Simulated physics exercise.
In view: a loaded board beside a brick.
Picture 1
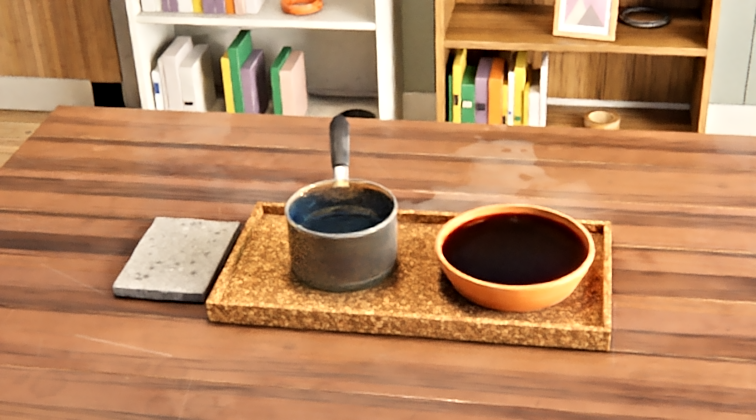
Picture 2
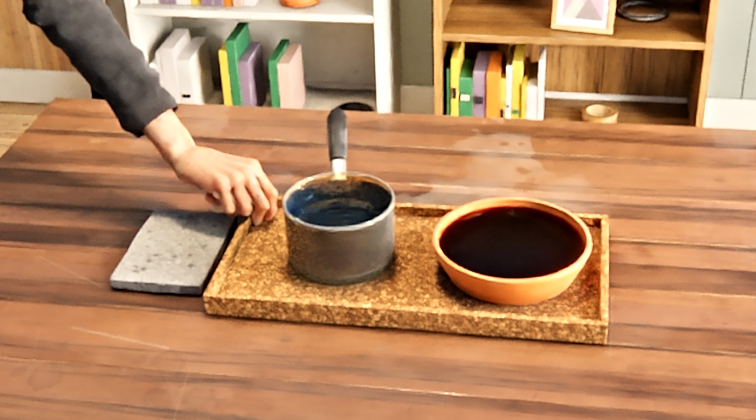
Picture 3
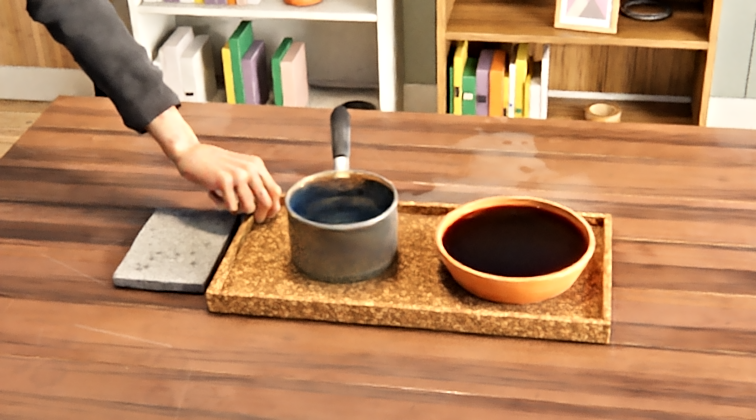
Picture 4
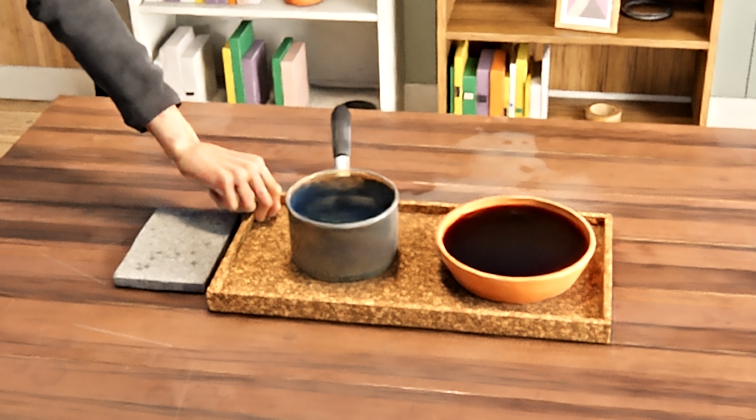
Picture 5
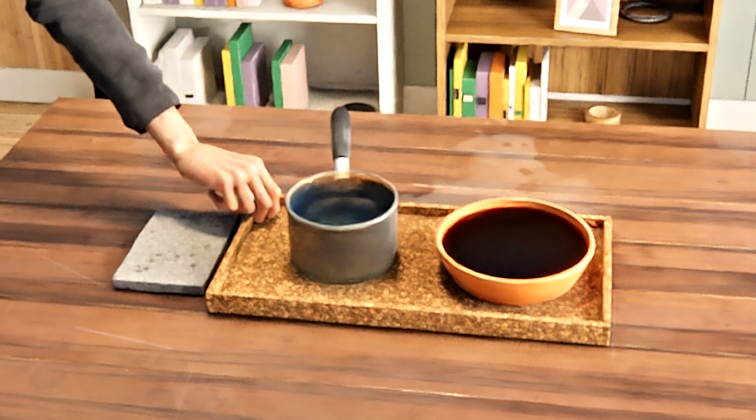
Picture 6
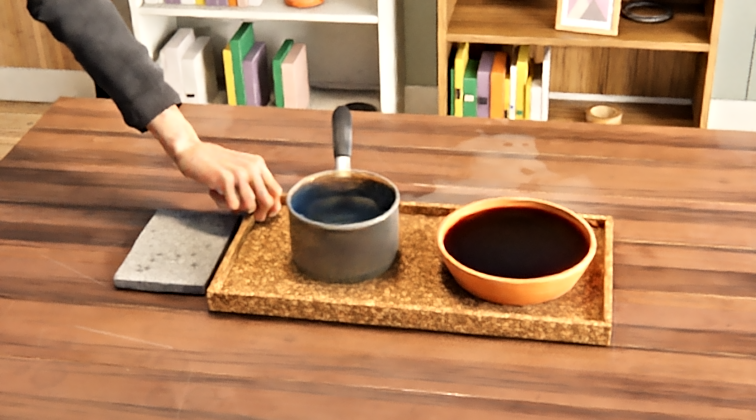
A hand in a dark sleeve reaches in from the left and takes the near-left end of a cork-like tray holding a dark-handled saucepan and an orange dish of dark liquid, then stays there while the tray barely moves.
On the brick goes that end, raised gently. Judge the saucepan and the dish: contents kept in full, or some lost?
Saucepan: Kept in full. Dish: Kept in full.
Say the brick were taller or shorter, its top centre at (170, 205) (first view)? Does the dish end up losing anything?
It brims over.
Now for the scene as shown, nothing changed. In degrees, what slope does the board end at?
I'd guess somewhere around 2 degrees.
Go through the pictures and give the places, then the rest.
In the first frame, the board lies flat; saucepan (343, 235) nearly full; dish (514, 258) about three quarters full; brick (157, 295).
In the second frame, a hand takes the end of the board; saucepan nearly full, surface at (339, 204); dish about three quarters full, surface at (511, 243).
In the third frame, the end is rising; saucepan (343, 226) nearly full; dish (514, 250) about three quarters full.
In the fourth frame, the end has come up a little; saucepan nearly full, surface at (342, 202); dish about three quarters full, surface at (514, 242); brick (158, 285).
In the fifth frame, slope near 0°; saucepan (343, 226) nearly full; dish (514, 251) about three quarters full.
In the sixth frame, the board slopes by about 1°; saucepan nearly full, surface at (343, 202); dish about three quarters full, surface at (516, 243); brick (158, 287).
Shortly, the board slopes by about 1°; saucepan, none is lost; dish, none is lost.
Then, the board slopes by about 3°; saucepan, none is lost; dish, none is lost.
At the finish, the board slopes by about 2°, resting on the brick; saucepan, none is lost; dish, none is lost.
